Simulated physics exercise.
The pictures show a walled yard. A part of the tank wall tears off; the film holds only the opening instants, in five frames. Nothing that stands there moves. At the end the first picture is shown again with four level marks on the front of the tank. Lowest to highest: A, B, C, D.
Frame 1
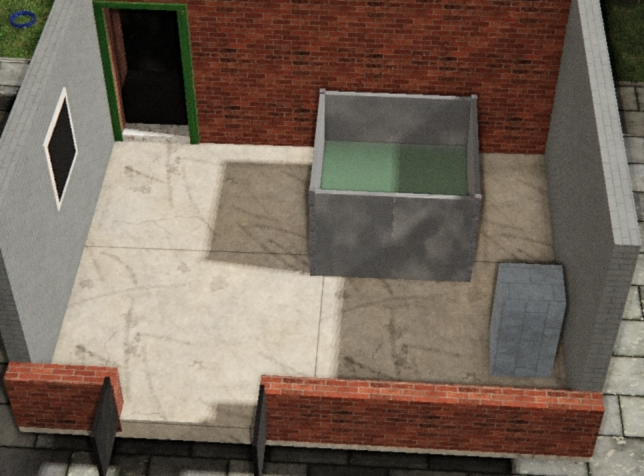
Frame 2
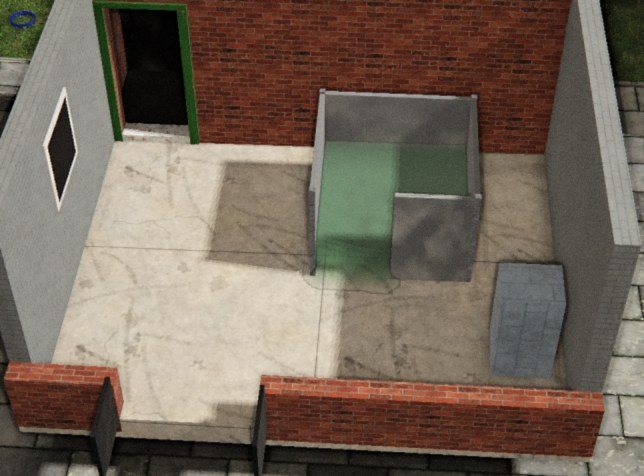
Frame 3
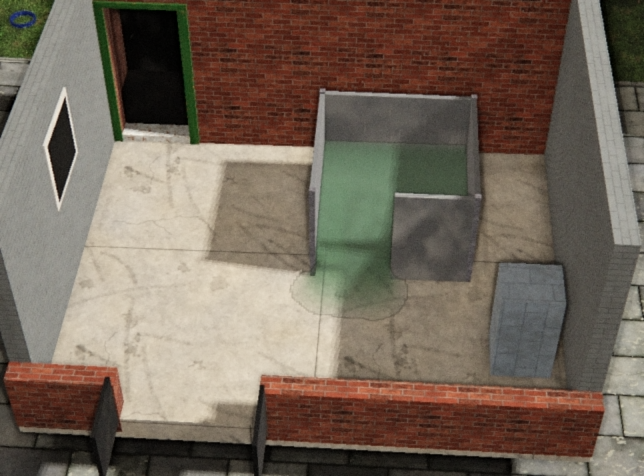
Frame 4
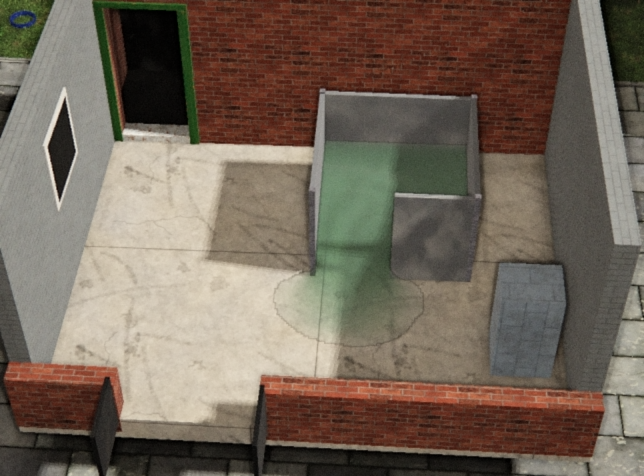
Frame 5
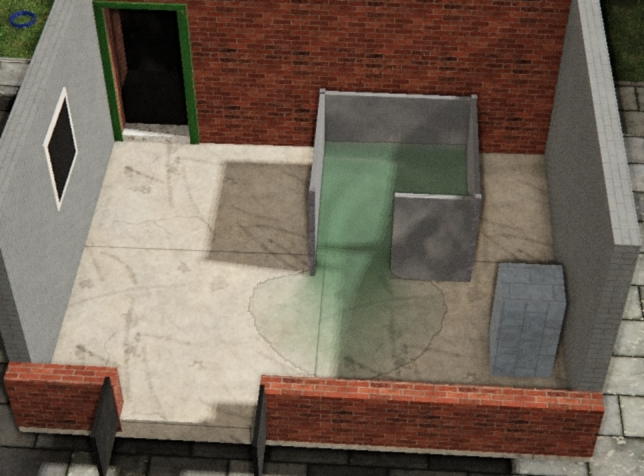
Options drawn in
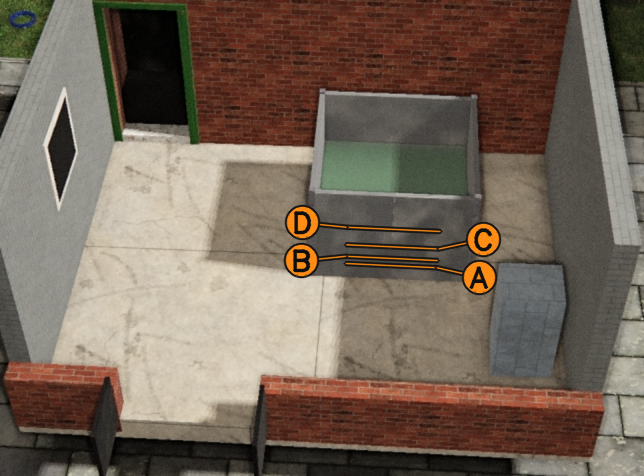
A gray tank of green water stood in a walled yard, then the left part of its front was suddenly open, and the water poured out and spread in a widening rounded patch across the floor.
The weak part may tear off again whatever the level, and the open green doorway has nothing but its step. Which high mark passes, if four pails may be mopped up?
The answer is level D.
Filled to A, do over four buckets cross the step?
No, that is safe.
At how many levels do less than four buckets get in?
All four.
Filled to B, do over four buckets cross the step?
No, not at all.
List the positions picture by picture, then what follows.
The first picture shows water in the tank at rest, its middle at (394, 188); foot of the green doorway at (157, 142); open gate at (189, 368).
The second picture shows front seen at (311, 279), 1 % of the ground wet.
The third picture shows front seen at (299, 294), 3 % of the ground wet.
The fourth picture shows front seen at (359, 341), 7 % of the ground wet.
The fifth picture shows front seen at (402, 346), 12 % of the ground wet.
On the marked copy, A at (391, 265); B at (391, 258); C at (392, 246); D at (393, 229); from the bottom up A, B, C, D.
With A, nothing gets over.
With B, nothing gets over.
With C, nothing gets over.
With D, a splash gets over, under a bucket.
